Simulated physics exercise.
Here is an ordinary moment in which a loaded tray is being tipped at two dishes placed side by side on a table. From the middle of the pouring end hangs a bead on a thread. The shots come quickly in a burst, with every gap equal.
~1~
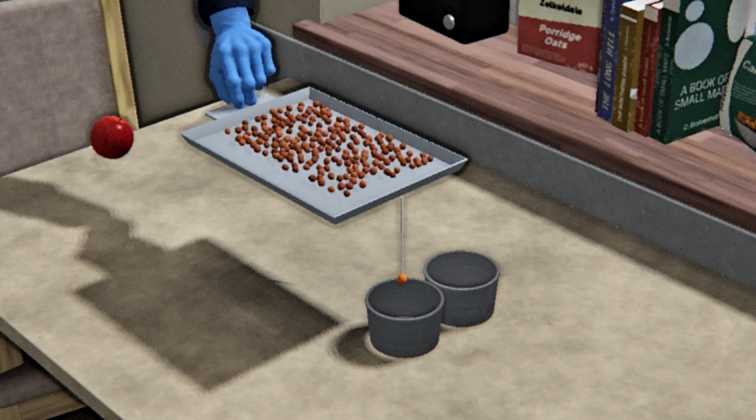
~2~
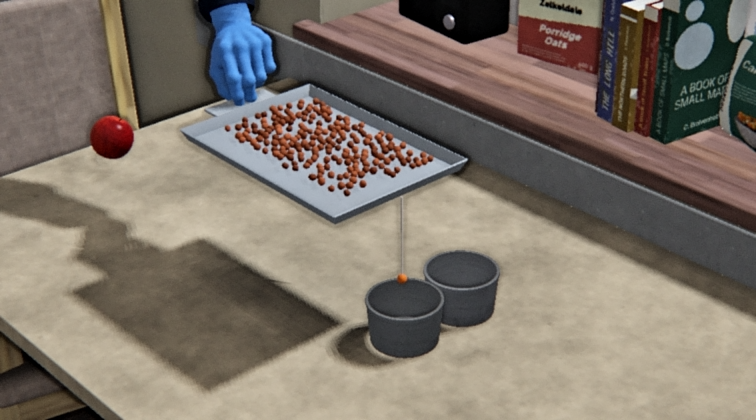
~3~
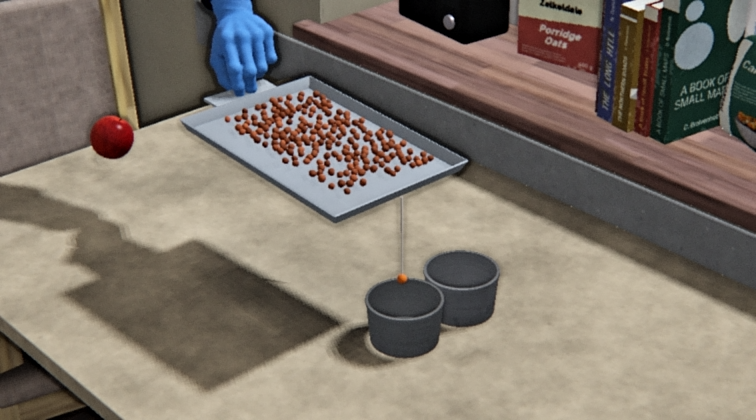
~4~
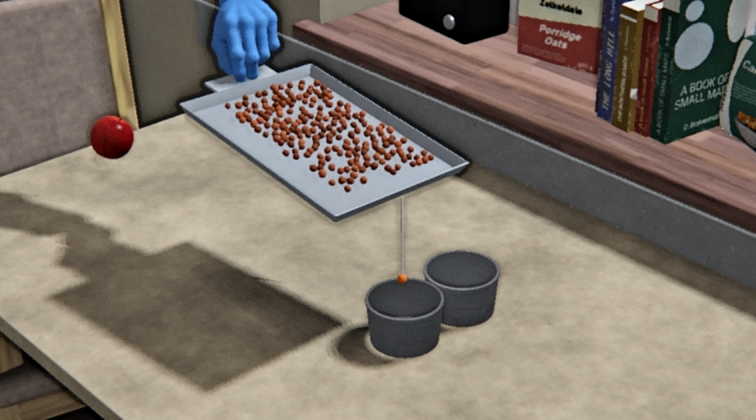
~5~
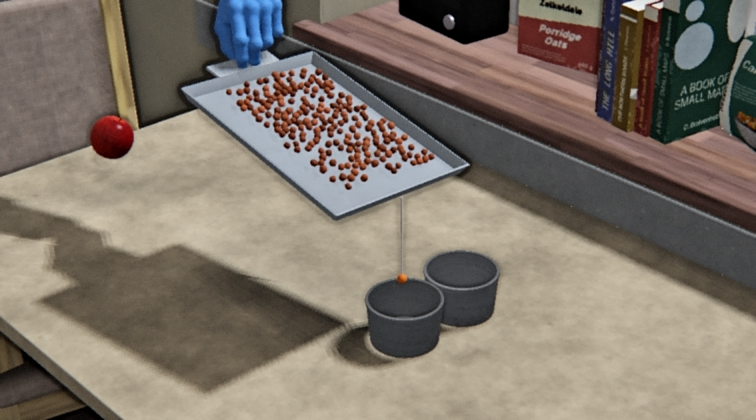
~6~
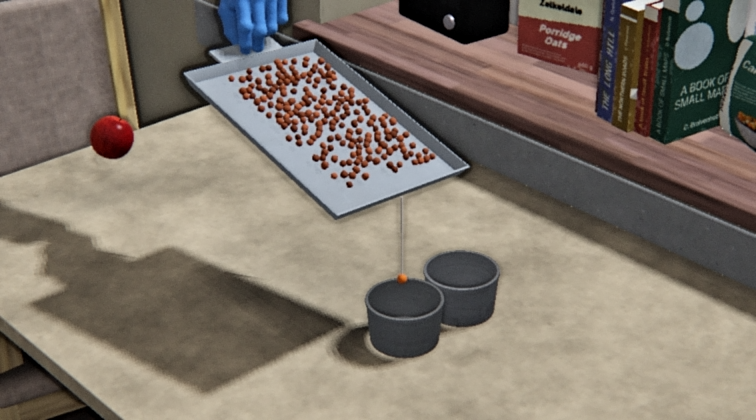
We see a blue-gloved hand holding a tray of small reddish-brown pellets above two dark dishes, a bead hanging from its near edge; after a brief stillness, the hand raises the tray's far end, tilting it gradually.
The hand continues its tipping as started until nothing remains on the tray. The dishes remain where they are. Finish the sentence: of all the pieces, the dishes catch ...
... most of them.
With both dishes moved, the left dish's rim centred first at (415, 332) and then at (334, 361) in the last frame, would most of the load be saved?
In order, they'd catch a minor share, and next a minor share.
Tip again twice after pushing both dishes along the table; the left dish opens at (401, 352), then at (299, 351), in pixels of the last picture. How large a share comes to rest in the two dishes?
That makes 10 per cent, followed by 0 per cent.
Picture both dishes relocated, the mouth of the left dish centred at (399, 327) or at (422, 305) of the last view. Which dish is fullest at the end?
First try, the dish to the right; second try, the dish to the right.
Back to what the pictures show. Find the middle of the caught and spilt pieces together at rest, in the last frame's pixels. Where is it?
I'd say the middle ends up at about (465, 311).
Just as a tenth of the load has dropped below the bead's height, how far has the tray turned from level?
My estimate is some 60 degrees.
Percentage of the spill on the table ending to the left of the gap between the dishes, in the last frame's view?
Near 10 in a hundred.
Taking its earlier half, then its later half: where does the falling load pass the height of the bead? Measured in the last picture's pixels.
I'd say close to (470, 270) at first and close to (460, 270) later on.
Just after the last frame, tray tipped steeply; roughly two thirds on the tray; just a few in the left dish; about a tenth in the right dish; about a tenth outside both; roughly a quarter in the air.
A moment on, tray tipped past a quarter turn; about a tenth in the left dish; roughly half in the right dish; roughly a quarter outside both; about a tenth in the air.
Further on, tray tipped past a quarter turn; about a tenth in the left dish; roughly half in the right dish; roughly a third outside both.
When it is over, tray tipped past a quarter turn; about a tenth in the left dish; roughly half in the right dish; roughly a third outside both.
